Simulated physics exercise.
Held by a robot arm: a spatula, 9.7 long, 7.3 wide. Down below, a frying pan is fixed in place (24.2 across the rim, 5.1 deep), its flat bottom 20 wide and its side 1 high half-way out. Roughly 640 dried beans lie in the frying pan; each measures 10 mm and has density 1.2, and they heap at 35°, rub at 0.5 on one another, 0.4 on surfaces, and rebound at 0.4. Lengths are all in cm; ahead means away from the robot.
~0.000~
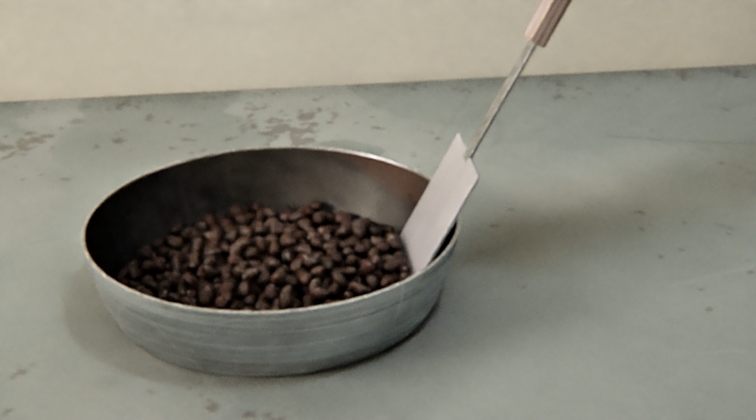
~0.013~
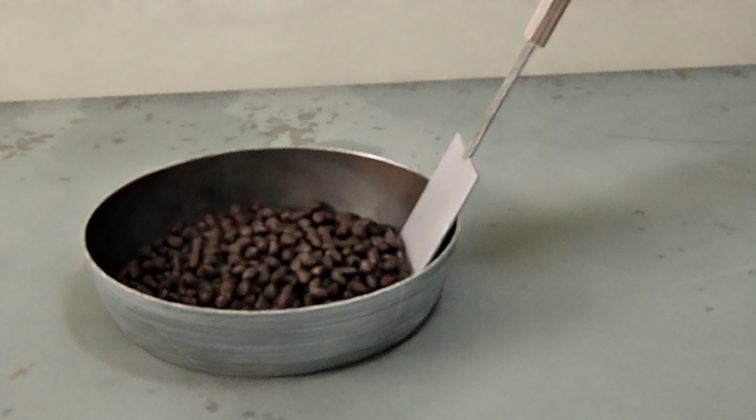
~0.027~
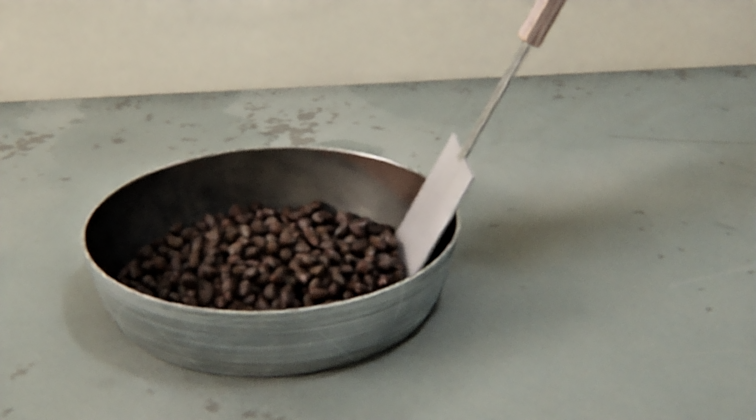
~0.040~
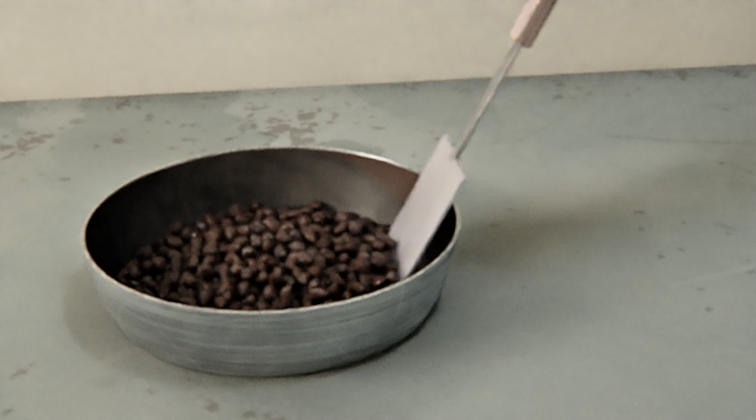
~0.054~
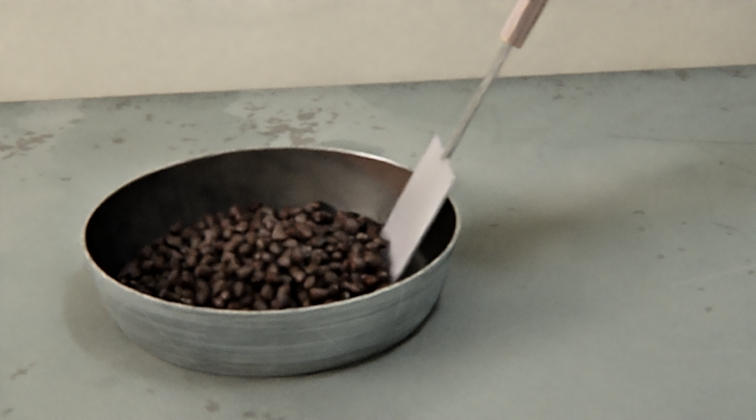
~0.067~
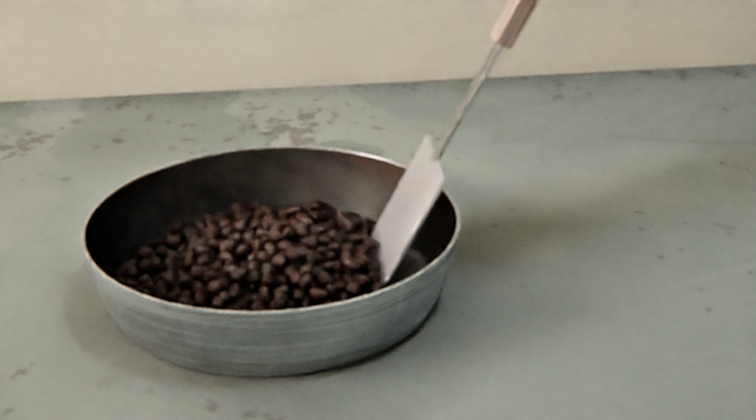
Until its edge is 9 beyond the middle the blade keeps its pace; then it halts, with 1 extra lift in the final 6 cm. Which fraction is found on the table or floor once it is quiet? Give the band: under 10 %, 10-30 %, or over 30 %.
Band: Under 10 %.
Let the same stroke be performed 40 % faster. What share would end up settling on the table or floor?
Then roughly 10 percent.
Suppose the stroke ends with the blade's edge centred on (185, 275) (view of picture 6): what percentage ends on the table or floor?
Some 0 per cent.
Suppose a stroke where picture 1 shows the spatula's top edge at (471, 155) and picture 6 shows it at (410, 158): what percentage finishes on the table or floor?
Roughly 15 %.
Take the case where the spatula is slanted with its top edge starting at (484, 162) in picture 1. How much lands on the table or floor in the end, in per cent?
About 5%.
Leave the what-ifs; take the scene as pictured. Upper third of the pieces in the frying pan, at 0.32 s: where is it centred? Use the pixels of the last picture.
Centre: Approx. (166, 254) in the last view.
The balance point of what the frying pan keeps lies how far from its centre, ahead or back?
About 4.0 cm ahead.
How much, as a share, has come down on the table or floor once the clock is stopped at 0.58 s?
Around 5 percent.
After 0.19 s, sloping 62°, highest piece 4 above the table; 637 in the frying pan.
After 0.32 s, sloping 62°, highest piece 5 above the table; 637 in the frying pan.
After 0.58 s, sloping 62°, highest piece 6 above the table; 607 in the frying pan, 26 on the table or floor, 4 on the blade or in flight.
After 1.63 s, sloping 62°, highest piece 6 above the table; 607 in the frying pan, 30 on the table or floor.
At rest, 607 in the frying pan, 30 on the table or floor. That is 5 % on the table or floor.
